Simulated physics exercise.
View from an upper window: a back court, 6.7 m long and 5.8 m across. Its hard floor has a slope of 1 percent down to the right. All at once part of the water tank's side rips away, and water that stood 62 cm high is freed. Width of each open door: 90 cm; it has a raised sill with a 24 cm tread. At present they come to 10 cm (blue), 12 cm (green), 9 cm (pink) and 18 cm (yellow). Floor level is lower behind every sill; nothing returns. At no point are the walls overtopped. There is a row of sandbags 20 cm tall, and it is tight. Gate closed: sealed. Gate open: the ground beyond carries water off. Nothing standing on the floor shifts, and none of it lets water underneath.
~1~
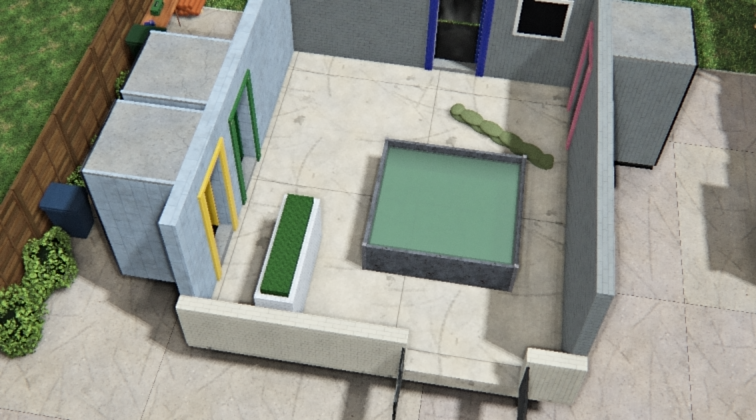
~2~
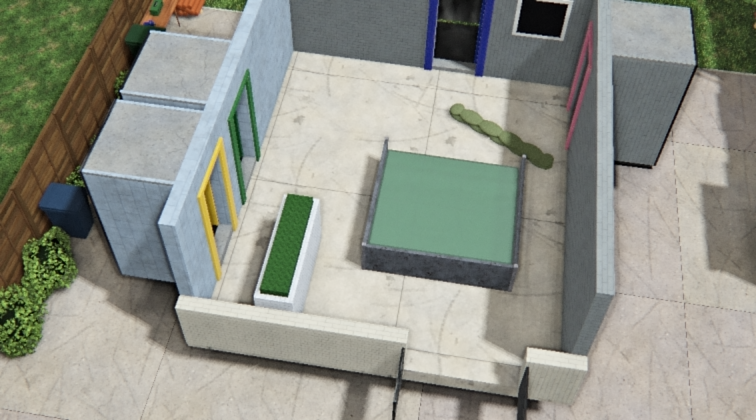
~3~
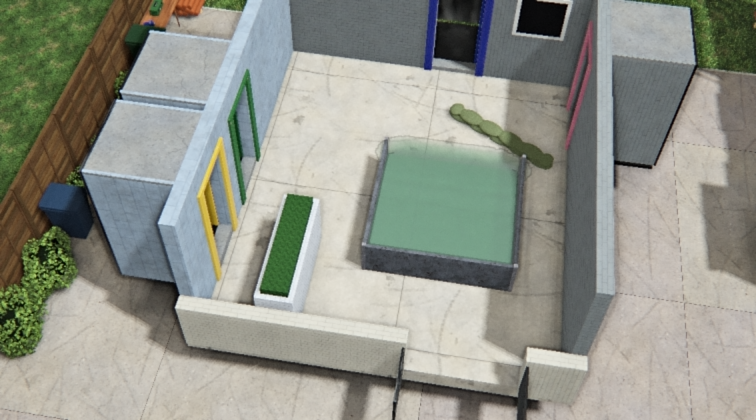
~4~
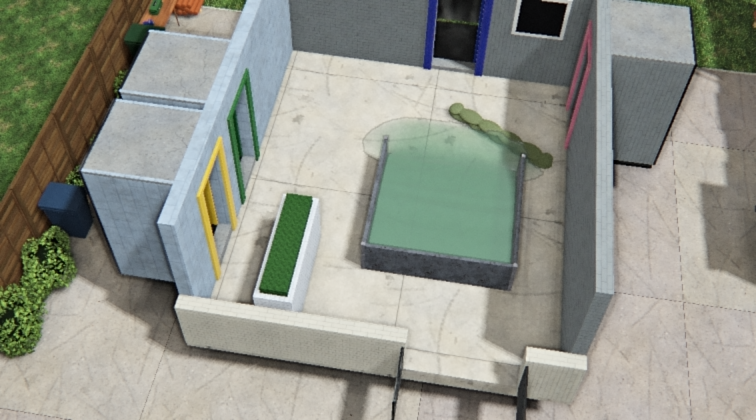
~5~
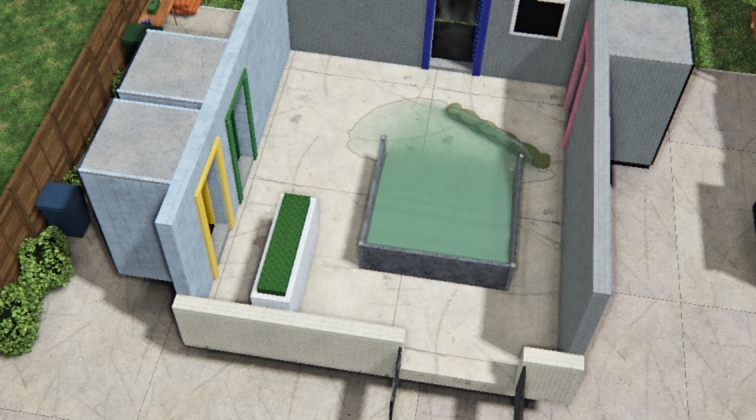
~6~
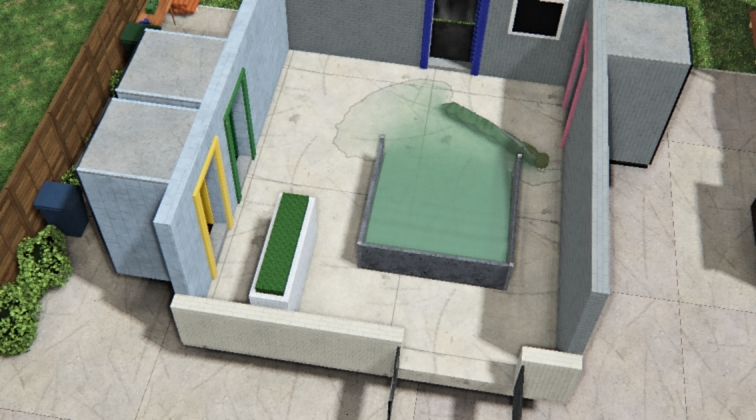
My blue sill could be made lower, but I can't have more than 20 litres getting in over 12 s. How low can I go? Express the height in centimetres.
You could bring it down to roughly 25 cm.
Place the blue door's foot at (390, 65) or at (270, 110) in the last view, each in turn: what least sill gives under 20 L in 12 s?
About 28 cm for the first and 14.5 cm for the second.
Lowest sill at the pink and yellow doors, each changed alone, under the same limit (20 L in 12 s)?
You'd want some 14.5 cm at pink and some 11.5 cm at yellow.
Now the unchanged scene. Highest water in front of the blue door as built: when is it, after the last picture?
Peak time: About 1.4 s.
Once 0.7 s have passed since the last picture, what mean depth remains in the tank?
About 36 cm.
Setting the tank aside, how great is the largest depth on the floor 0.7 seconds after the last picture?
Max depth: About 43 cm.
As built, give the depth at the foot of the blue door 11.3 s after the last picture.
Lab note: Depth approx. 8.0 cm.
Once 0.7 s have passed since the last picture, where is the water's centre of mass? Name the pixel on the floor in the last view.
(442, 182) or so.
Then, 0.7 s after the last picture water covers 35 % of the floor, deepest (43 cm) near (470, 132); 20 cm at the blue door, 26 litres in over its 10 cm sill.
Then, 2.3 s after the last picture water covers 55 % of the floor, deepest (41 cm) near (296, 57); 21 cm at the blue door, 156 litres in over its 10 cm sill.
Then, 11.3 s after the last picture water covers 95 % of the floor, deepest (13 cm) near (554, 368); 8 cm at the blue door, 209 litres in over its 10 cm sill.
At the blue door as built, the water peaked near 27 cm, 1.3 s after the last picture.
With a sill of 21.5 cm, 41 litres would have come in within the 12 s; with 29 cm, 8 litres. So under 20 litres takes about 25 cm.
